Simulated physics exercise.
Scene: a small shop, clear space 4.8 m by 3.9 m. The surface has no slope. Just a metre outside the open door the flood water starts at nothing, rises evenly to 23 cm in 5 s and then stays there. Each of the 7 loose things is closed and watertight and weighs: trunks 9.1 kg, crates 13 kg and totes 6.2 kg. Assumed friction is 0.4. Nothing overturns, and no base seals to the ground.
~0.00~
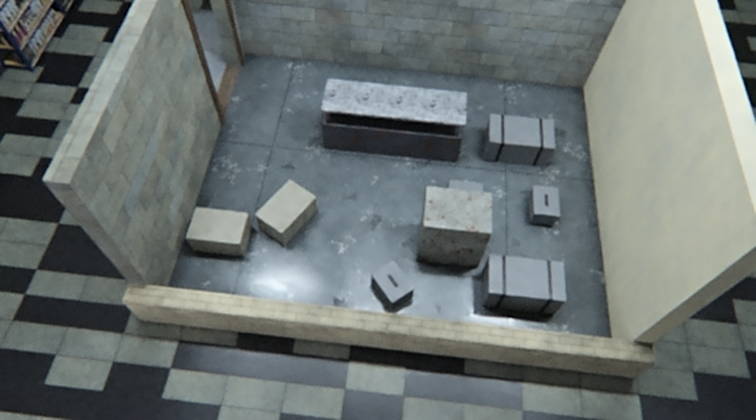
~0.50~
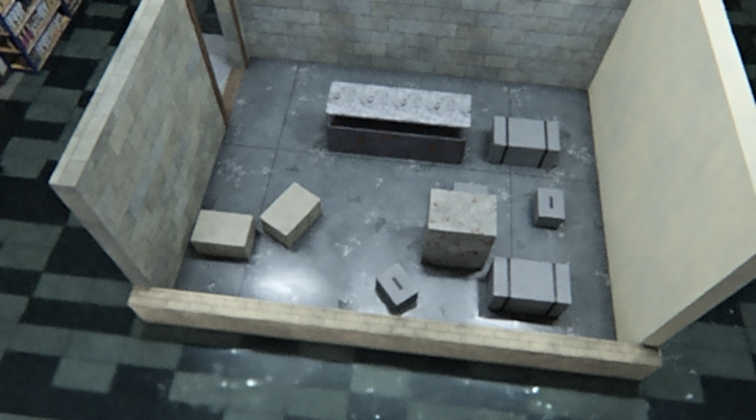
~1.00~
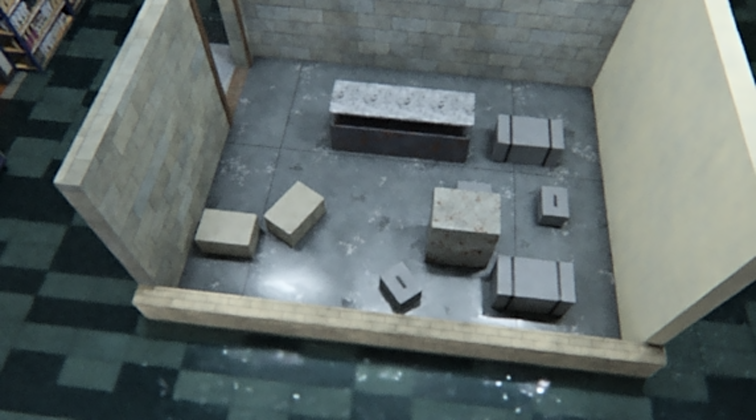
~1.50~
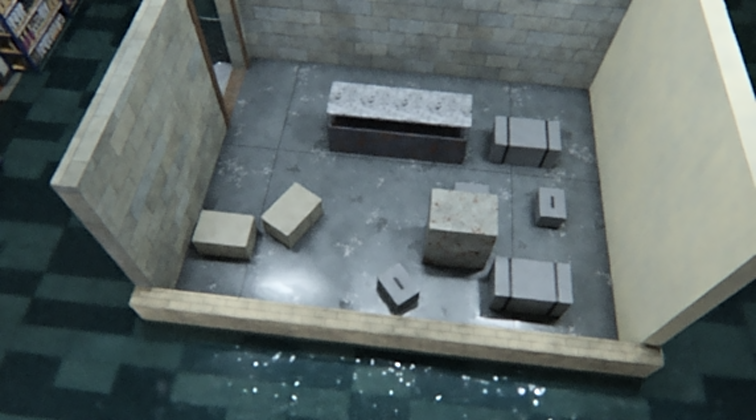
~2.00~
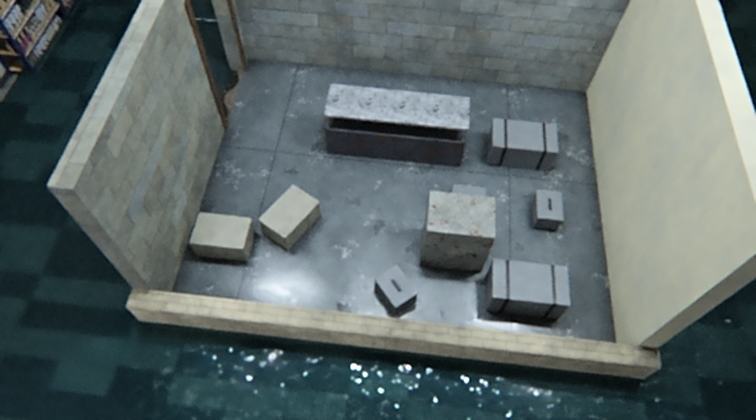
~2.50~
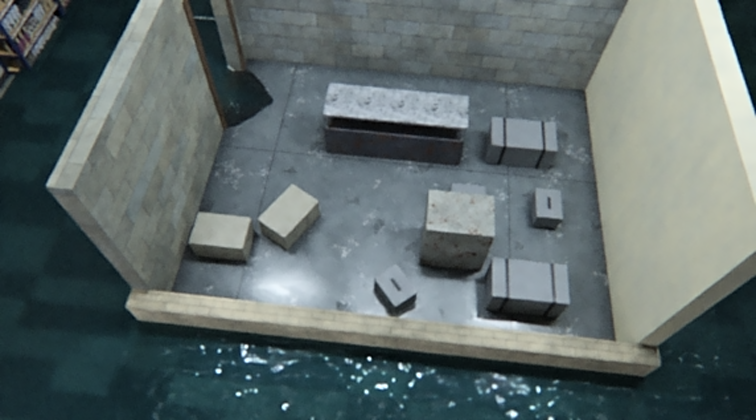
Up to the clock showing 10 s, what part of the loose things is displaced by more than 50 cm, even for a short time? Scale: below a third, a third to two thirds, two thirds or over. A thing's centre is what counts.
Lowest band: Under a third.
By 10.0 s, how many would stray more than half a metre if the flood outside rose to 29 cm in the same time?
Result: 4.
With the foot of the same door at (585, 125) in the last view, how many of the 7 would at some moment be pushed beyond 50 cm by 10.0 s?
Then it comes to 2 of them.
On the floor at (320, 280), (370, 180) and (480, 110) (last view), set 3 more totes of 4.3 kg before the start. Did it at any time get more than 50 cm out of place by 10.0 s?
In order: Not as far; not as far; farther.
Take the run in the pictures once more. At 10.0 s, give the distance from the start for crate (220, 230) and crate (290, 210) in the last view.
0 cm, 40 cm.
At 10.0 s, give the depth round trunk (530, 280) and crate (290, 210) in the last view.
Some 6 cm at the first, some 4 cm at the second.
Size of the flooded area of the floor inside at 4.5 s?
Wet area: Approx. 4.5 m2.
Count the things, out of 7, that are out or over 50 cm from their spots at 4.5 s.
The count is 0.
After 3.5 s 0 of 7 are over 50 cm from their spots; 0 afloat.
After 4.5 s 0 of 7 are over 50 cm from their spots; 0 afloat.
After 7.0 s 0 of 7 are over 50 cm from their spots; 0 afloat.
After 10.0 s 2 of 7 are over 50 cm from their spots, and 2 have been at some point; 3 afloat.
